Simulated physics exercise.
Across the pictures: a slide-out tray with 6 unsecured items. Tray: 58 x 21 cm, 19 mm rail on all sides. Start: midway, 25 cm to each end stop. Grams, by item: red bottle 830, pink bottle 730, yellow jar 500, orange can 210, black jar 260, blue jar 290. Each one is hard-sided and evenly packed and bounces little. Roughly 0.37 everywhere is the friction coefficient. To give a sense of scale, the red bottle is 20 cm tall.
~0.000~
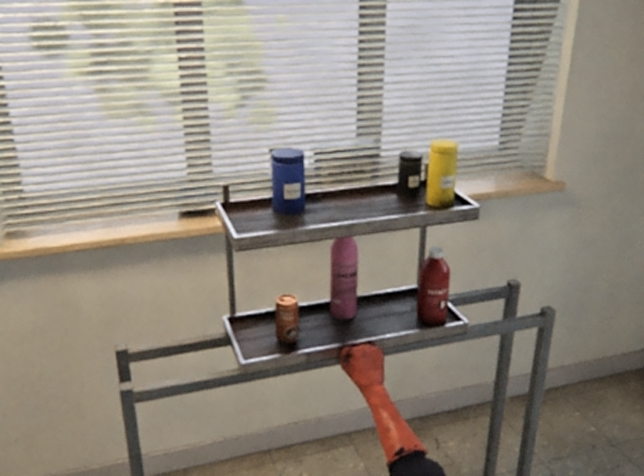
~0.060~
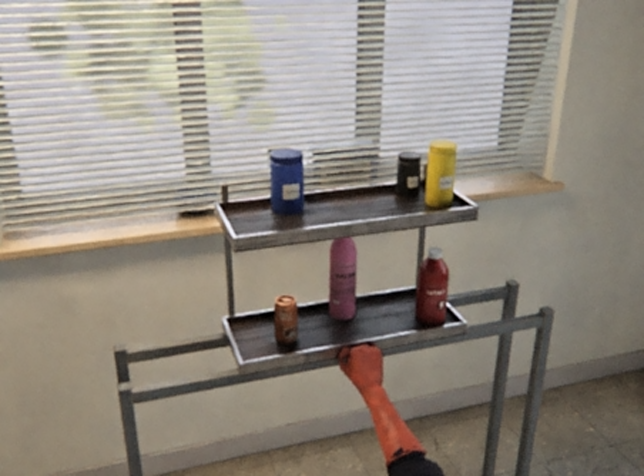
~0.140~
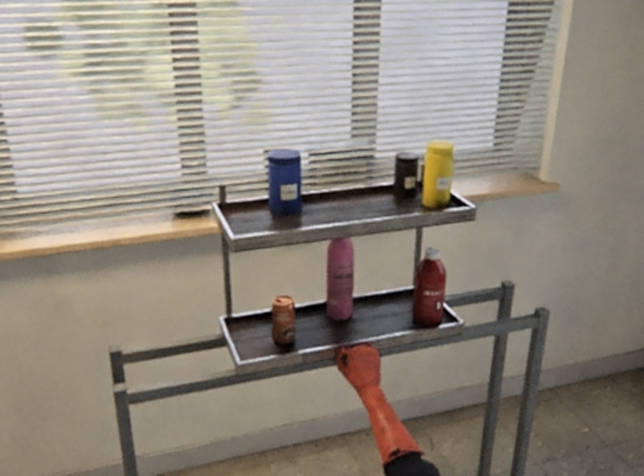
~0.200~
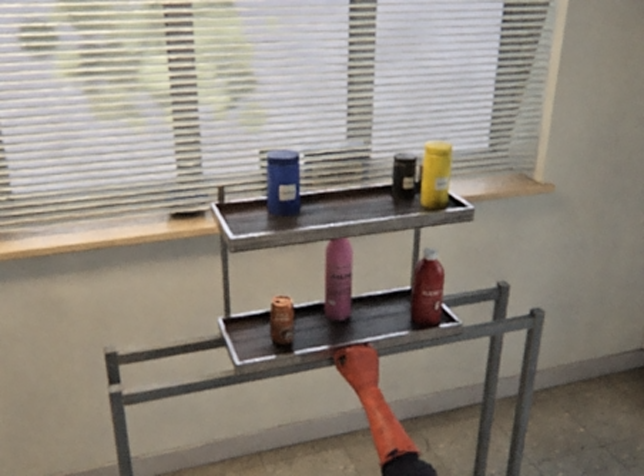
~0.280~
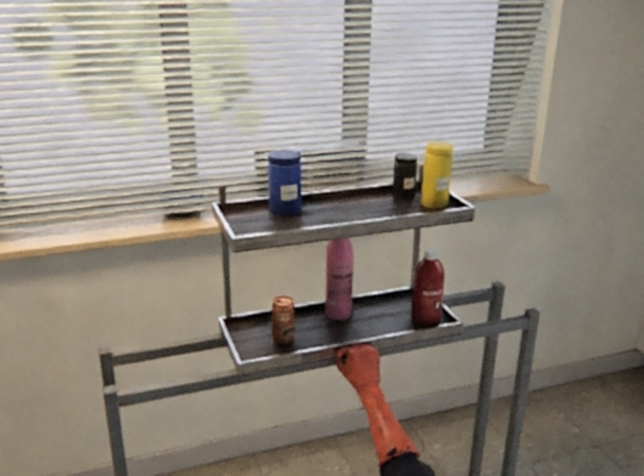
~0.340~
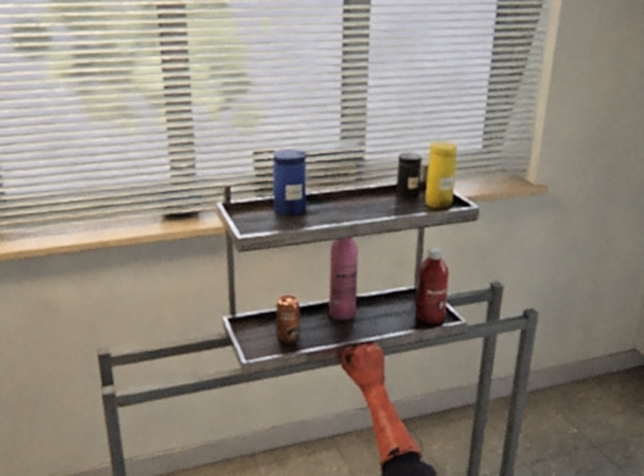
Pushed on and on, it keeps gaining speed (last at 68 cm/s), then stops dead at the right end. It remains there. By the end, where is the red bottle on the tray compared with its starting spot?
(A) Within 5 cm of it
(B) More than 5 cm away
A, within 5 cm of it.
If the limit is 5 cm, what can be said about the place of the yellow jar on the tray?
As for the yellow jar, it stays where it was.
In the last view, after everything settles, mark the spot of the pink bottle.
It settles somewhere near (474, 278).
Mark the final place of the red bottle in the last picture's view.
Roughly at pixel (505, 273).
After 0.84 s, tray 25 cm right; red bottle leaning 7° near (510, 271); yellow jar leaning 9°; pink bottle leaning 3°.
After 1.04 s, tray 25 cm right; red bottle leaning 3° near (504, 273); pink bottle leaning 21°; black jar slid 5 cm.
At rest (1.8 s), tipped over on the tray, pink bottle; not toppled but over 5 cm from the start, orange can, black jar and blue jar; the other 2 in place, give or take 5 cm. In the last view, red bottle near (505, 273).
